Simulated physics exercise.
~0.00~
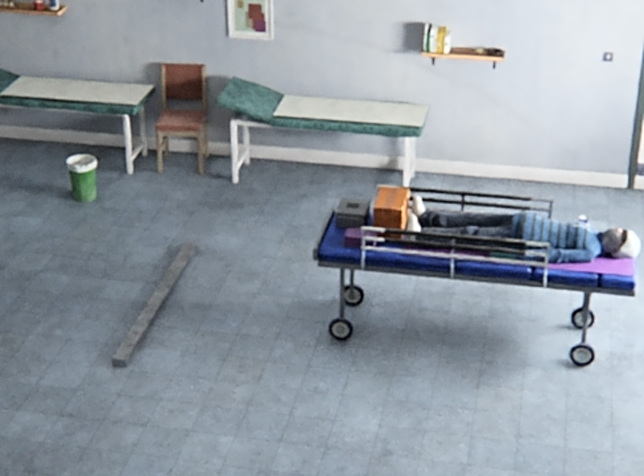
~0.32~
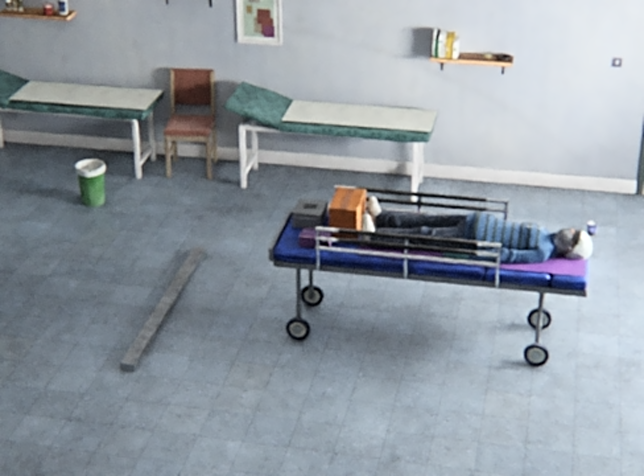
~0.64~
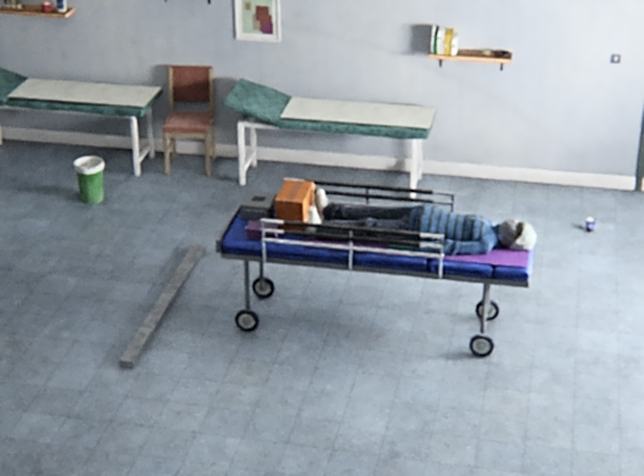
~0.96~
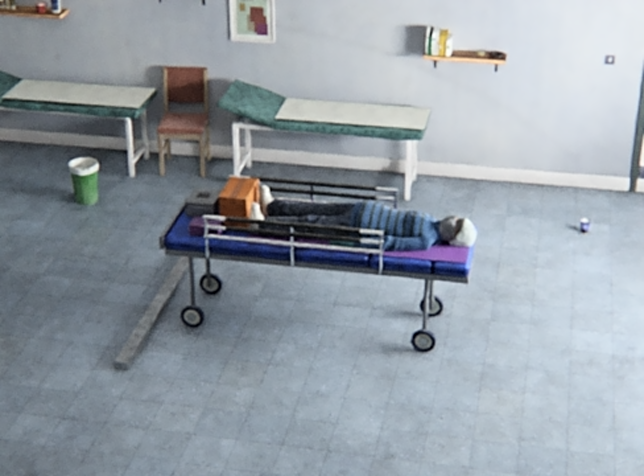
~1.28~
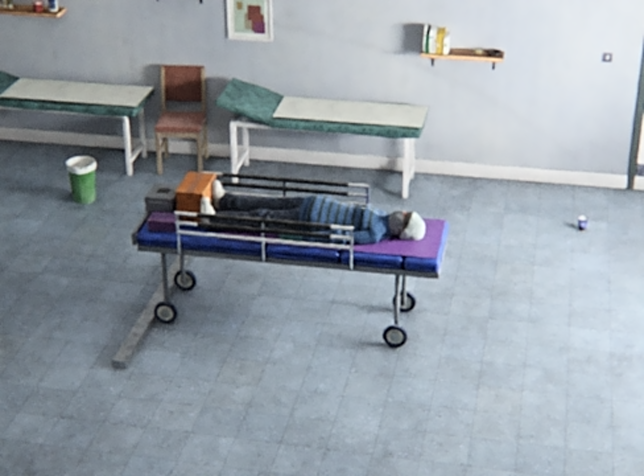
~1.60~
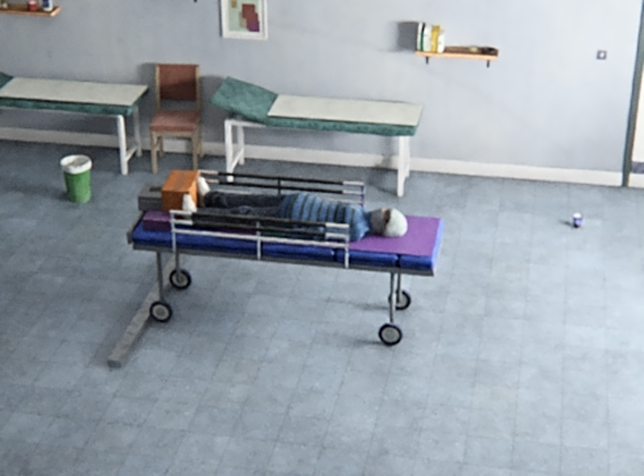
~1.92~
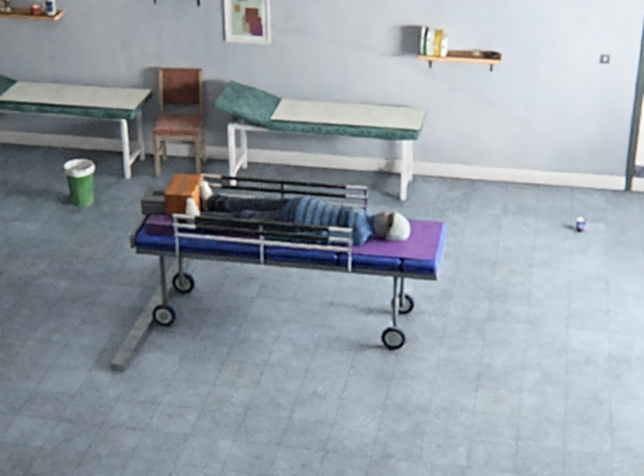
A gurney with blue and purple padding rolls leftward across a grey tiled room, seen from above at a slightly swaying angle. A person in a striped blue top lies on it between metal rails, head to the right, with an orange holdall and a dark grey case by the feet. Green-topped couches, a brown chair and a green bin line the far wall. The gurney reaches a grey sill on the floor and stops there without tipping. The person slides a little toward the foot end, baring purple padding behind the head, and everything stays aboard.
